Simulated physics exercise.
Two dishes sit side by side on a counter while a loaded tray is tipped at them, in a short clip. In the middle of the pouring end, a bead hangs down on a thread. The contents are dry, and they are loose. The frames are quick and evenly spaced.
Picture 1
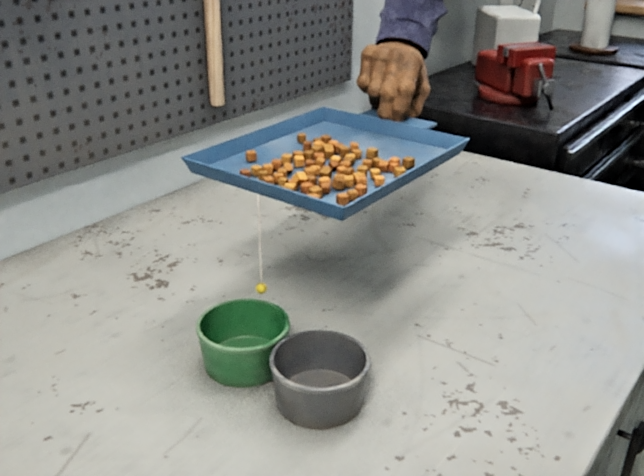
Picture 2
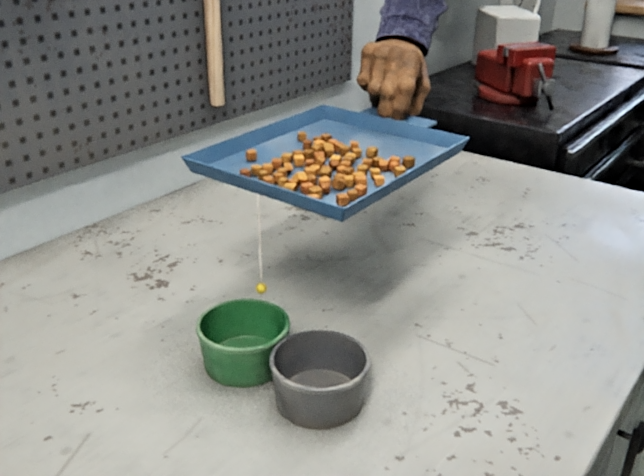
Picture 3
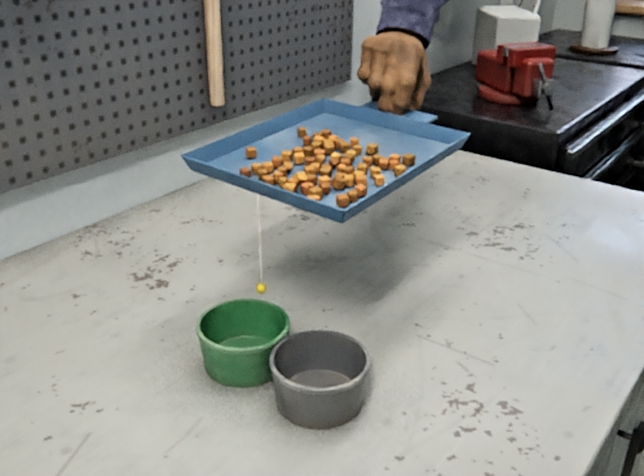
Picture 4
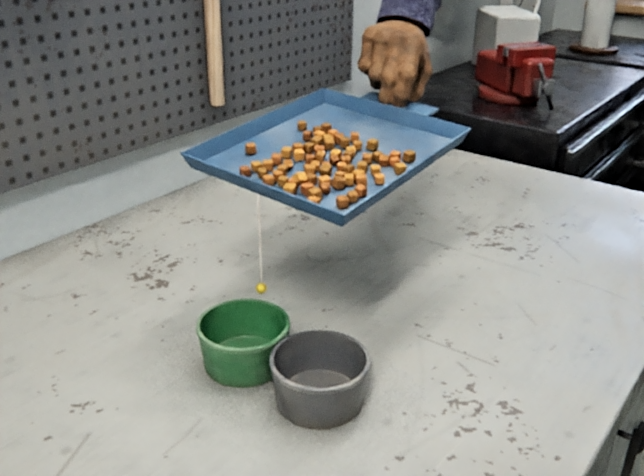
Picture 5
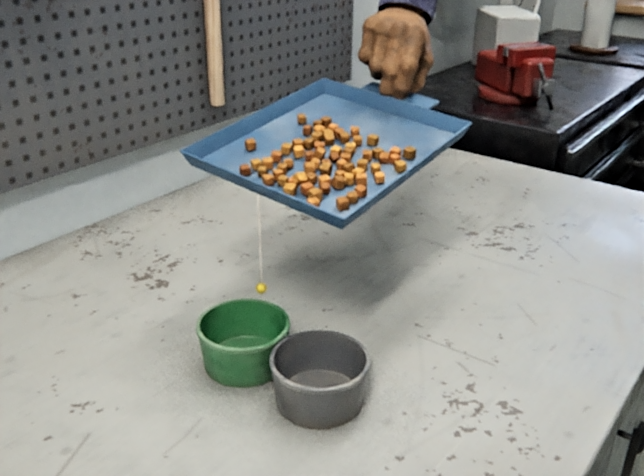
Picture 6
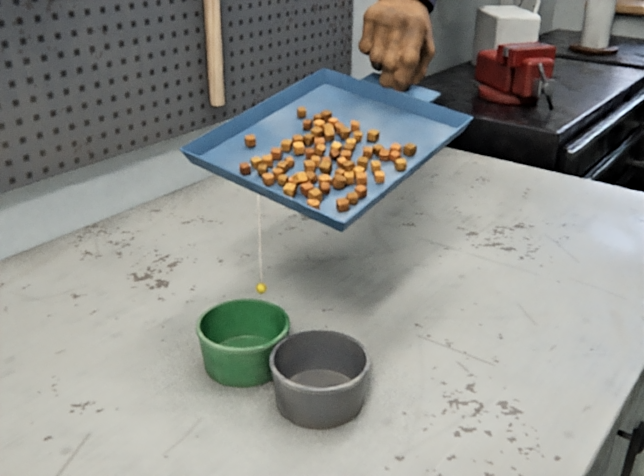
Blue tray of small brown cubes tilting slightly in a hand above a green dish and a grey dish, the cubes barely shifting.
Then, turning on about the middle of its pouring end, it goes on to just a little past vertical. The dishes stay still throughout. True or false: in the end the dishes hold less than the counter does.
True.
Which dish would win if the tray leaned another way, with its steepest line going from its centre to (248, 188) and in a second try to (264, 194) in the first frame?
First try: The dish to the left; second try: The dish to the left.
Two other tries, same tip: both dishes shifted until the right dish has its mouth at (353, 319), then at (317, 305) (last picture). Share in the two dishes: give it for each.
I'd expect some 70 percent, and then some 20 percent.
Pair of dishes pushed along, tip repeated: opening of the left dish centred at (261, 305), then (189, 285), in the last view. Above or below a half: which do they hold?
Place 1: Higher than half; place 2: Lower than half.
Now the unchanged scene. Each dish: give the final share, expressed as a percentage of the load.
Roughly 10 in a hundred for the left dish, roughly 20 in a hundred for the right dish.
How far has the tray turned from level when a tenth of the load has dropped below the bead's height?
It is at around 95 degrees by then.
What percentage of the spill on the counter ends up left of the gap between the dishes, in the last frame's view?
Roughly 10 in a hundred.
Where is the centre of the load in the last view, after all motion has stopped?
The centre comes to rest near (351, 366).
Soon, tray tipped steeply; all on the tray.
A while on, tray tipped right over; nearly all on the tray; a stray few in the right dish; a stray few outside both; a small part in the air.
Towards the end, tray tipped past a quarter turn; about a quarter in the right dish; a small part in the left dish; most outside both.
Finally, tray tipped past a quarter turn; about a quarter in the right dish; a small part in the left dish; most outside both.
